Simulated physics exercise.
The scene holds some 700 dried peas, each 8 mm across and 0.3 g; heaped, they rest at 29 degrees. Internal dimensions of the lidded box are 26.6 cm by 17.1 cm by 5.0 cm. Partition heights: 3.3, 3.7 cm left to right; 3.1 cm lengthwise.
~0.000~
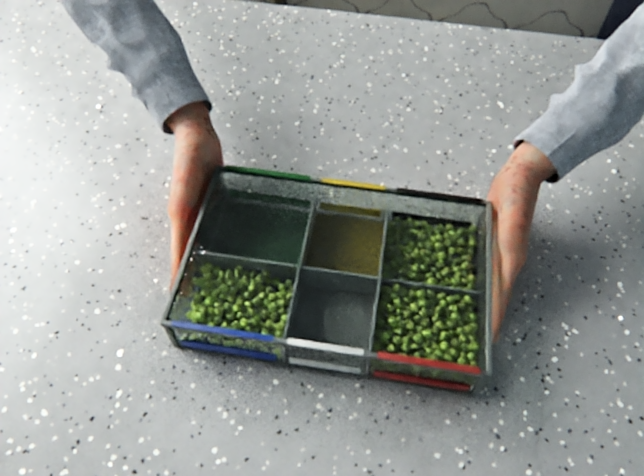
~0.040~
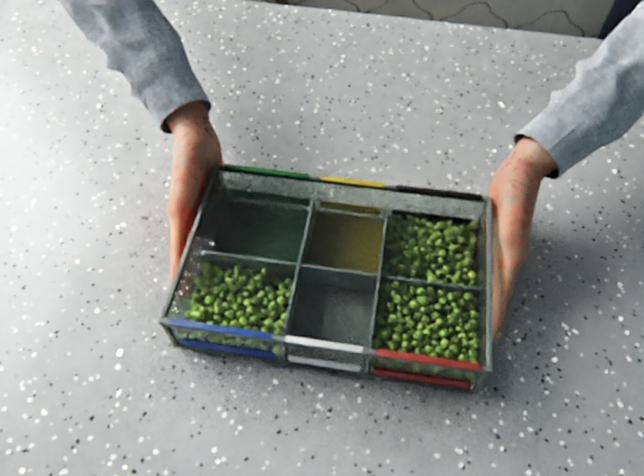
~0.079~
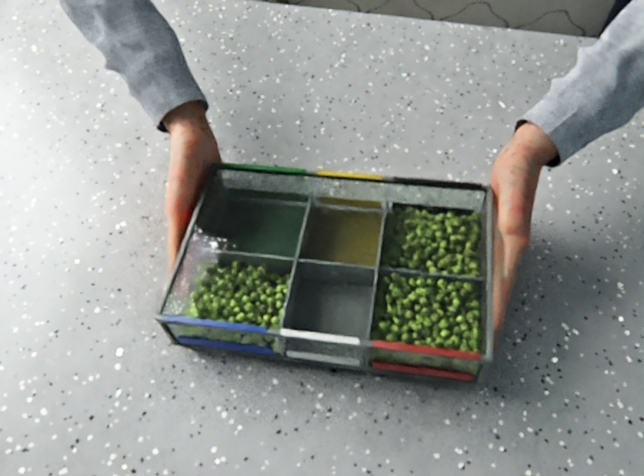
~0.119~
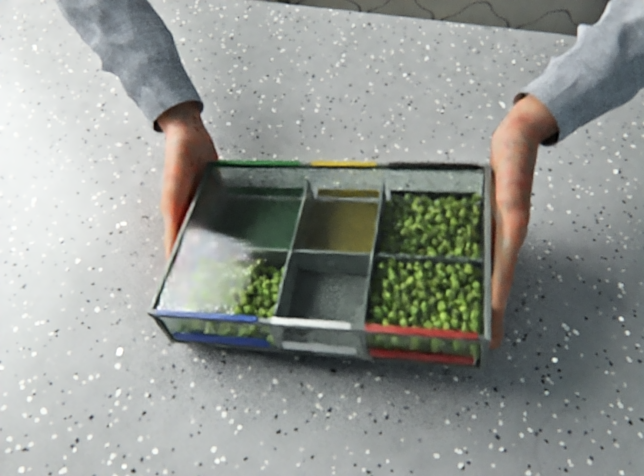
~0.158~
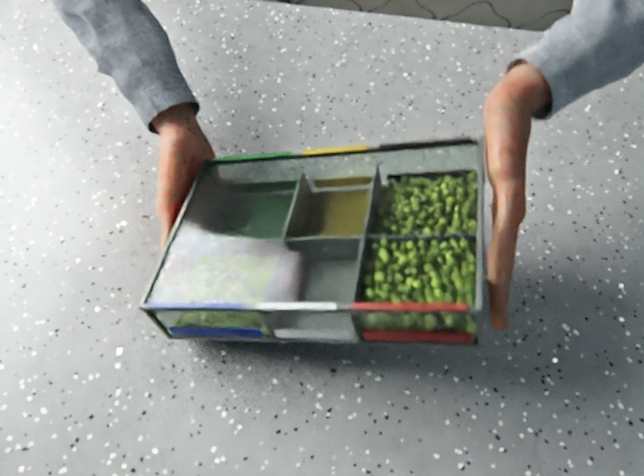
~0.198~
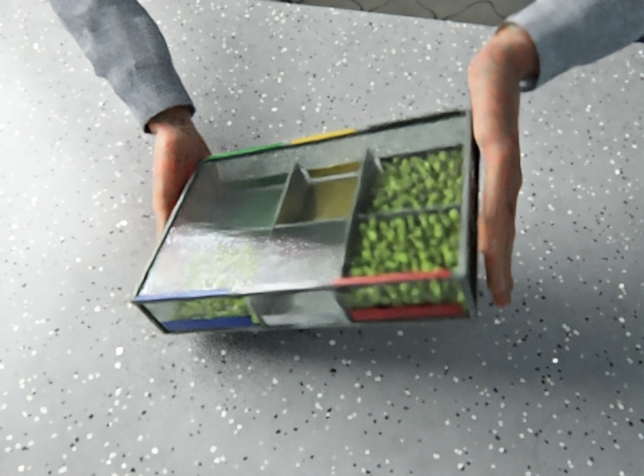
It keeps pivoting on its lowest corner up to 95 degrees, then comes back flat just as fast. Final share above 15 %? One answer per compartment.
Red compartment: Above, blue compartment: Above, green compartment: Below or equal, yellow compartment: Below or equal, white compartment: Below or equal, black compartment: Above.
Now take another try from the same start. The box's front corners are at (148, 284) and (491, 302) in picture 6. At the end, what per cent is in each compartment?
Per cent at the finish: Red 25, blue 15, green 15, yellow 5, white 0, black 40.
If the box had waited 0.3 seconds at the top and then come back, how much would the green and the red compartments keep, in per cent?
You'd end up with green at 10 per cent and red at 35 per cent.
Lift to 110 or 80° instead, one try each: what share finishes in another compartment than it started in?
Roughly 15 percent, then roughly 15 percent.
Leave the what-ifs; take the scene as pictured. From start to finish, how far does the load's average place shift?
It moves around 3.5 centimetres.
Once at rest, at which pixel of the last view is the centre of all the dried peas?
Look around (390, 305) in the last picture.
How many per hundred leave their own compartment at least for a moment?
I'd say near 15 percent of them.
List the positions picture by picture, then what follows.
In the first frame, box tilt 0 degrees, front corners at (166, 321) and (486, 371); red 45 %, blue 25 %, black 30 %.
In the second frame, box tilt 1 degrees, front corners at (165, 320) and (487, 368).
In the third frame, box tilt 5 degrees, front corners at (161, 316) and (487, 357), lowest corner left back.
In the fourth frame, box tilt 10 degrees, front corners at (154, 311) and (485, 336), lowest corner left back.
In the fifth frame, box tilt 17 degrees, front corners at (145, 305) and (477, 307), lowest corner left back.
In the sixth frame, box tilt 24 degrees, front corners at (136, 299) and (460, 273), lowest corner left back; red 45 %, blue 25 %, black 30 %. Its pace works out near 175 degrees a second.
After 0.71 s, tilt 94 degrees; red 40 %, blue 25 %, green 5 %, black 30 %.
After 1.05 s, tilt 39 degrees; red 40 %, blue 25 %, green 10 %, yellow 5 %, black 25 %.
Then, at 1.48 s, tilt 0 degrees; red 40 %, blue 25 %, green 10 %, yellow 5 %, black 25 %.
In the end, at 1.9 s, red 40 %, blue 20 %, green 10 %, yellow 5 %, white 0 %, black 25 %.
